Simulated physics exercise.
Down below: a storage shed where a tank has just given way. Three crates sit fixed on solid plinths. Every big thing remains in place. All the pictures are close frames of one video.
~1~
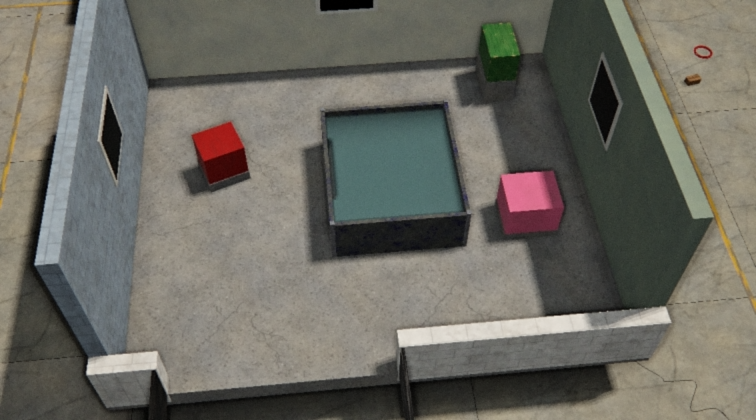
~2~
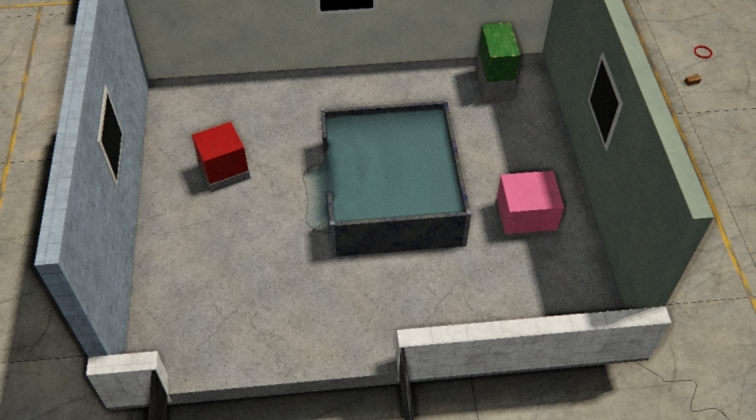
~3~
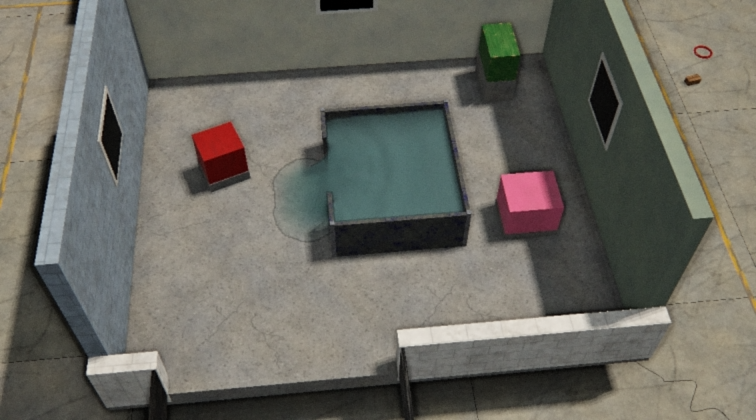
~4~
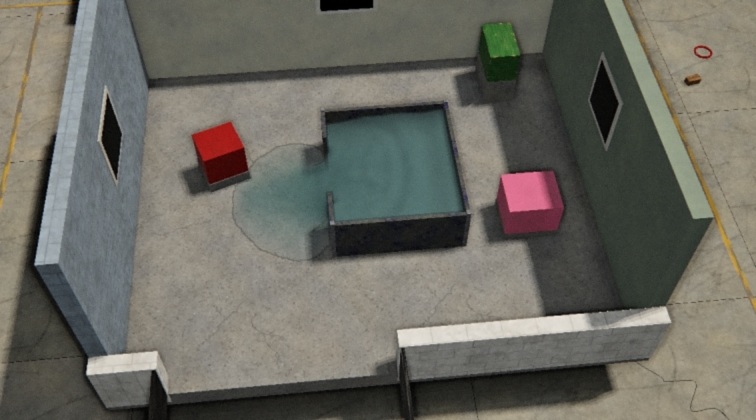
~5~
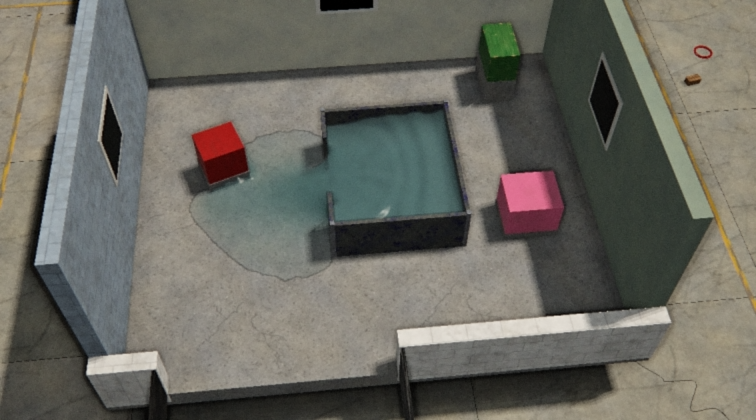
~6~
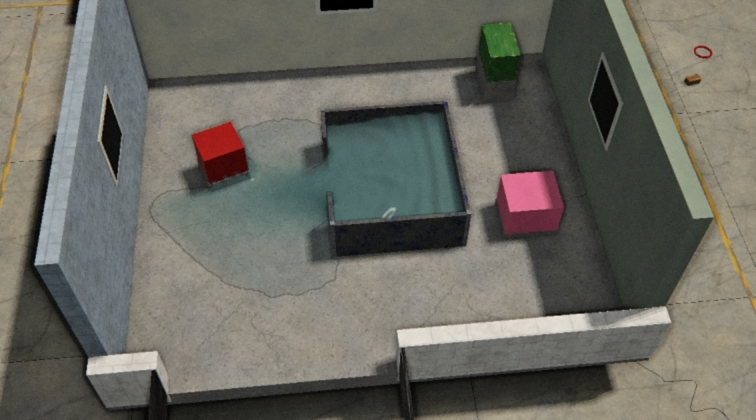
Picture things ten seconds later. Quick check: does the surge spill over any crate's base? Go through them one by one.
Result: Red crate wet, green crate dry, pink crate dry.
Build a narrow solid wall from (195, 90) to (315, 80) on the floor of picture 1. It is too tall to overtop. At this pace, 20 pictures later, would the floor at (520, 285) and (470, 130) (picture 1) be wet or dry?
In order, I'd call them bare and bare.
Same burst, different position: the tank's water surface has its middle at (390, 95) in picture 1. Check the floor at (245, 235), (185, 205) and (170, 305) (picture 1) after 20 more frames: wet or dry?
Submerged, submerged, submerged.
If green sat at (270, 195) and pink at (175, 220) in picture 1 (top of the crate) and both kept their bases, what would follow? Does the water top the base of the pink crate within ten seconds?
The pink crate simply gets reached.
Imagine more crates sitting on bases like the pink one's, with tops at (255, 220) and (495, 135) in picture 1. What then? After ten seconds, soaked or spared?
Is reached, then stays clear.
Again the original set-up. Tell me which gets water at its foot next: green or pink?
It's the green one here.
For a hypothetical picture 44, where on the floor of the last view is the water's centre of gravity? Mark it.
Near (300, 189).
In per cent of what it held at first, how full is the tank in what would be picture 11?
It works out to roughly 66 percent.
A moment on, water covers 25 % of the floor; the red crate water round its plinth, the green crate not reached, the pink crate not reached.
Next, water covers 40 % of the floor; the red crate water round its plinth, the green crate not reached, the pink crate not reached.
Then, water covers 50 % of the floor; the red crate water round its plinth, the green crate not reached, the pink crate not reached.
Later, water covers 85 % of the floor; the red crate water round its plinth, the green crate water round its plinth, the pink crate water round its plinth.
In the end, water covers 100 % of the floor; the red crate was topped, the green crate stayed above the water, the pink crate stayed above the water.
